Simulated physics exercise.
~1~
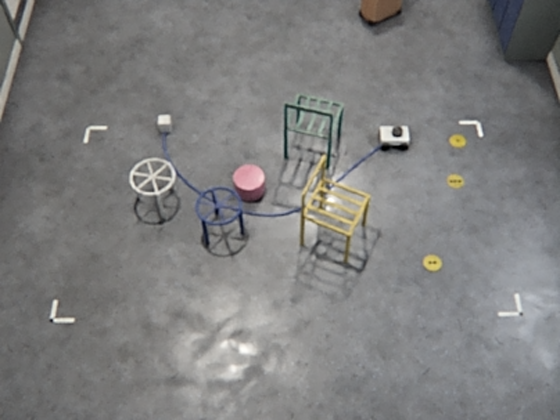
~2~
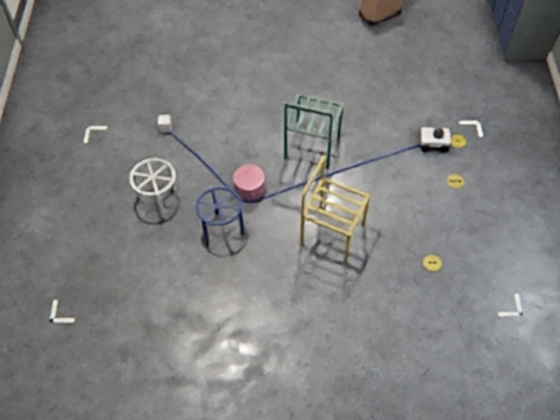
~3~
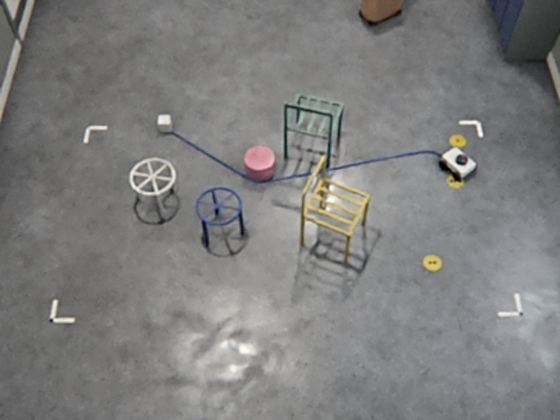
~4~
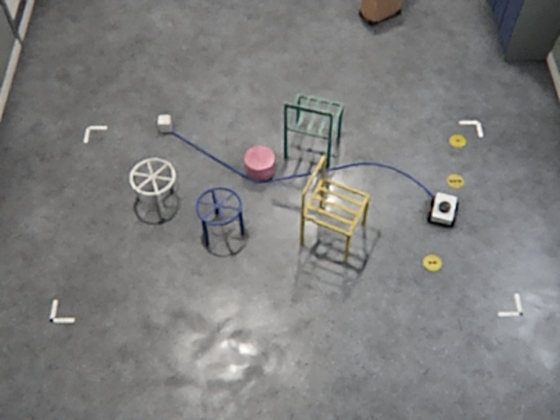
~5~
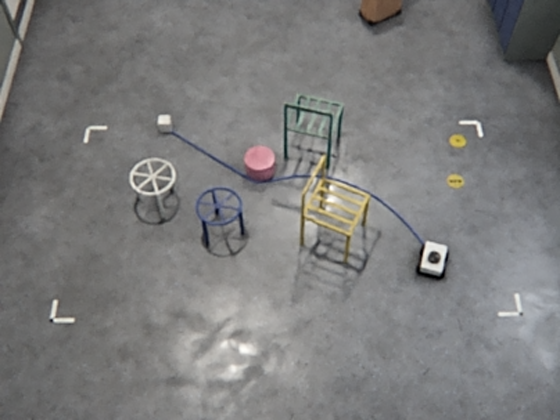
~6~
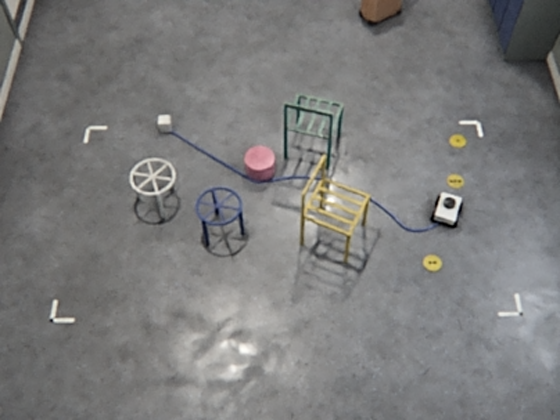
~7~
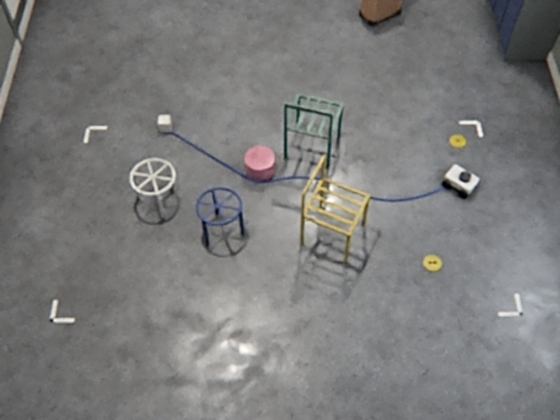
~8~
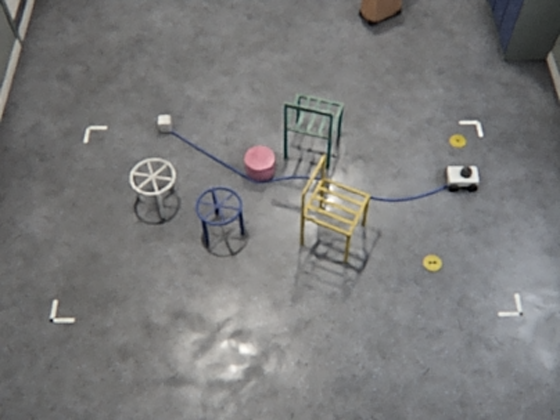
The clip shows a small white cart pulling a blue lead rightward past stools and chairs on a grey floor, the lead shifting a pink tub slightly up and right. The cart then moves down past yellow marks, goes back up, and stops at the middle mark, the tub staying put.
